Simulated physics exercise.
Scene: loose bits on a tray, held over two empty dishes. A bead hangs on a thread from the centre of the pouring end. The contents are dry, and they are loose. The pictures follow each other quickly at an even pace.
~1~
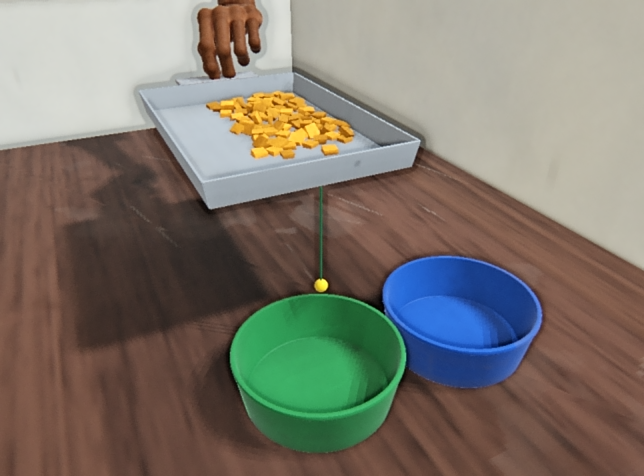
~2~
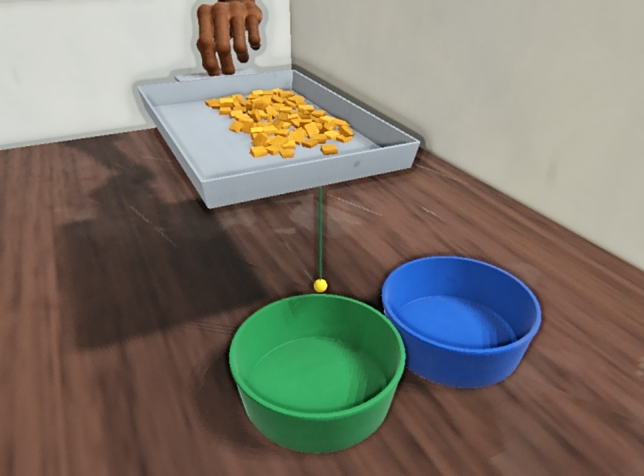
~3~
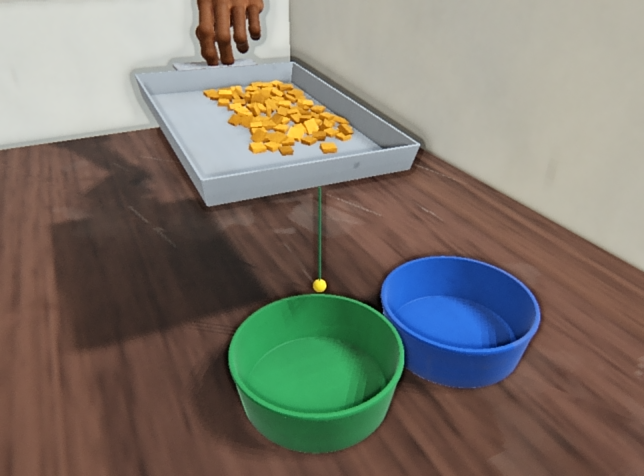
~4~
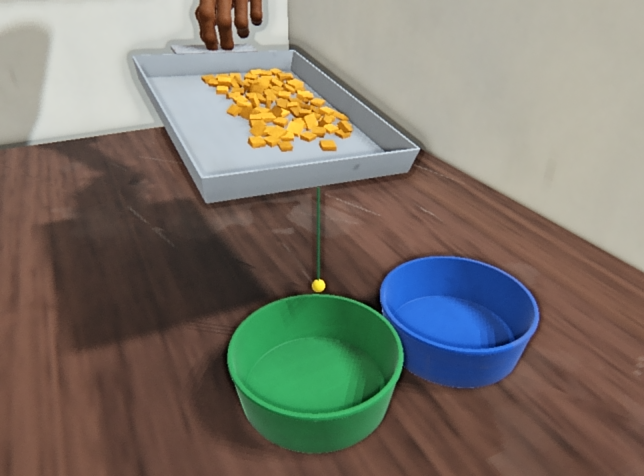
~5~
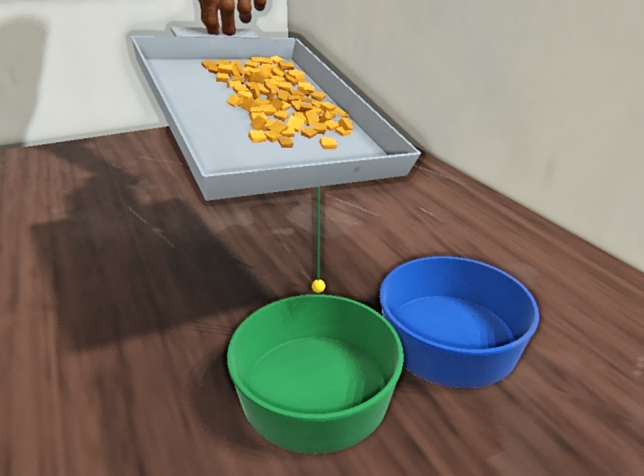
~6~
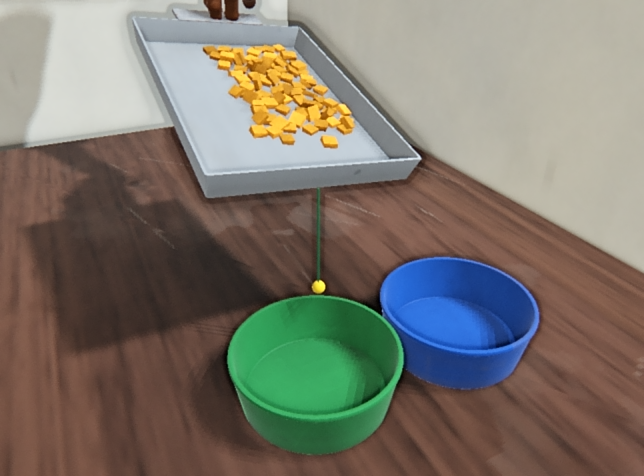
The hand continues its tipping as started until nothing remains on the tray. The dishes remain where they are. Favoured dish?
It pours more generously into the right dish, it seems.
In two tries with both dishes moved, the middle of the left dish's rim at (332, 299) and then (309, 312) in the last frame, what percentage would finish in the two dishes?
Result: 80 % and 80 %.
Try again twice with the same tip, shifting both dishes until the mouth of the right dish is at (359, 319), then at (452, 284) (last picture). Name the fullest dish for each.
Try 1: The right-side dish; try 2: The right-side dish.
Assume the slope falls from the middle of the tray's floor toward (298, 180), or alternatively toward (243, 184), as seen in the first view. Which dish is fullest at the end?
The leftmost dish, then the leftmost dish.
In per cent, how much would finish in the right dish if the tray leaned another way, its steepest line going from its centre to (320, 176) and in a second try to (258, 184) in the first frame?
Shares: 40 %, then 0 %.
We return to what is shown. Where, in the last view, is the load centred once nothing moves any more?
Close to (412, 332) in the last picture.
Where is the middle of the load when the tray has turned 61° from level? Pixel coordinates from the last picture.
The load is centred about (368, 153).
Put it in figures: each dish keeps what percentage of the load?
Left dish 10 per cent; right dish 70 per cent.
Shortly afterwards, tray tipped steeply; all but a few on the tray; only a few in the air.
Next, tray tipped right over; the bulk on the tray; a little in the right dish; only a few in the air.
Some moments later, tray tipped past a quarter turn; a little in the left dish; near two thirds in the right dish; near a quarter outside both.
In the end, tray tipped past a quarter turn; a little in the left dish; near two thirds in the right dish; near a quarter outside both.
